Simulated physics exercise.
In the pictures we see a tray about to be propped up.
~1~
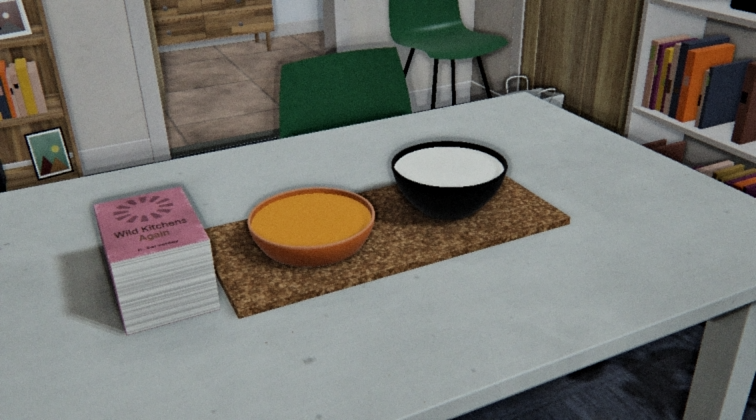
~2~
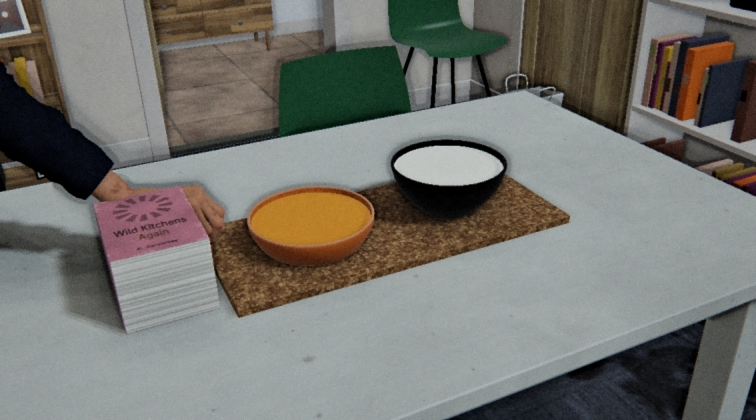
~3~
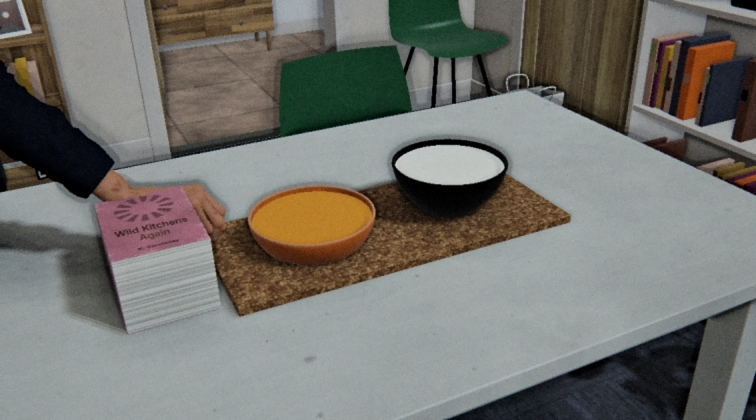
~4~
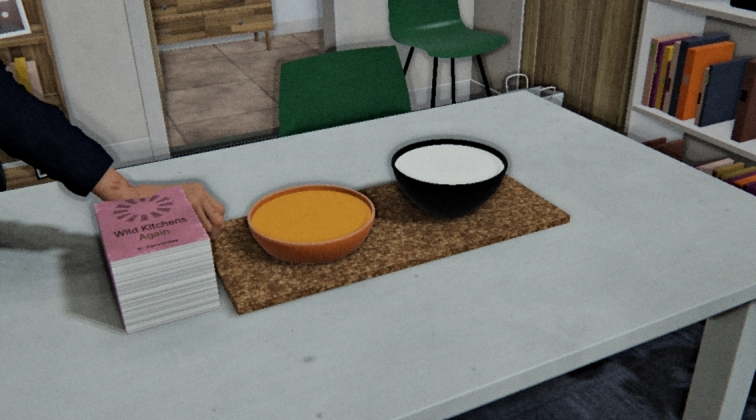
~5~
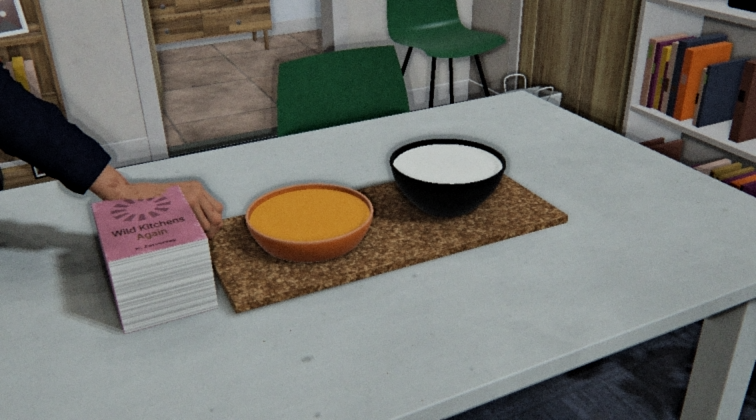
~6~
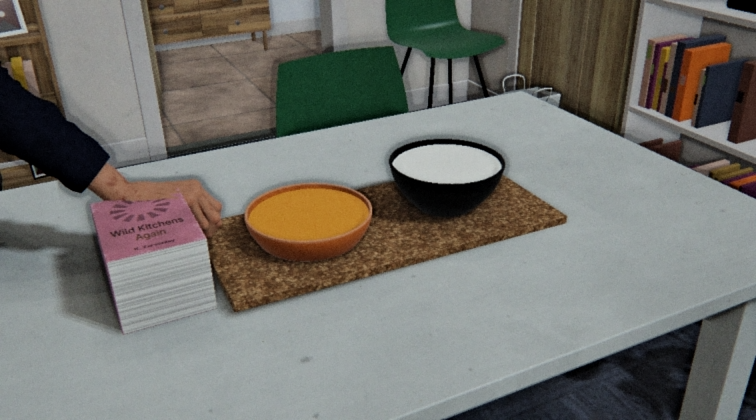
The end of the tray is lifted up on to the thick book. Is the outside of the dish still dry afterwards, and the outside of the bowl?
Dish: No, wet; bowl: No, wet.
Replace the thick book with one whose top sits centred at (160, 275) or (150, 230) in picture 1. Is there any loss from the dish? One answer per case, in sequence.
One after the other: Keeps it in, wets the top.
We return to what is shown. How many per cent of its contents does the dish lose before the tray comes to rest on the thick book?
Result: Around 38 %.
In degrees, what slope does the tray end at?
It comes to rest at an angle near 13°.
Shortly, the tray slopes by about 7°; dish, none is lost; bowl, none is lost.
Then, the tray slopes by about 14°; dish, it has lost some; bowl, it has lost some.
At the finish, the tray slopes by about 13°, resting on the thick book; dish, it has lost some; bowl, it has lost some.
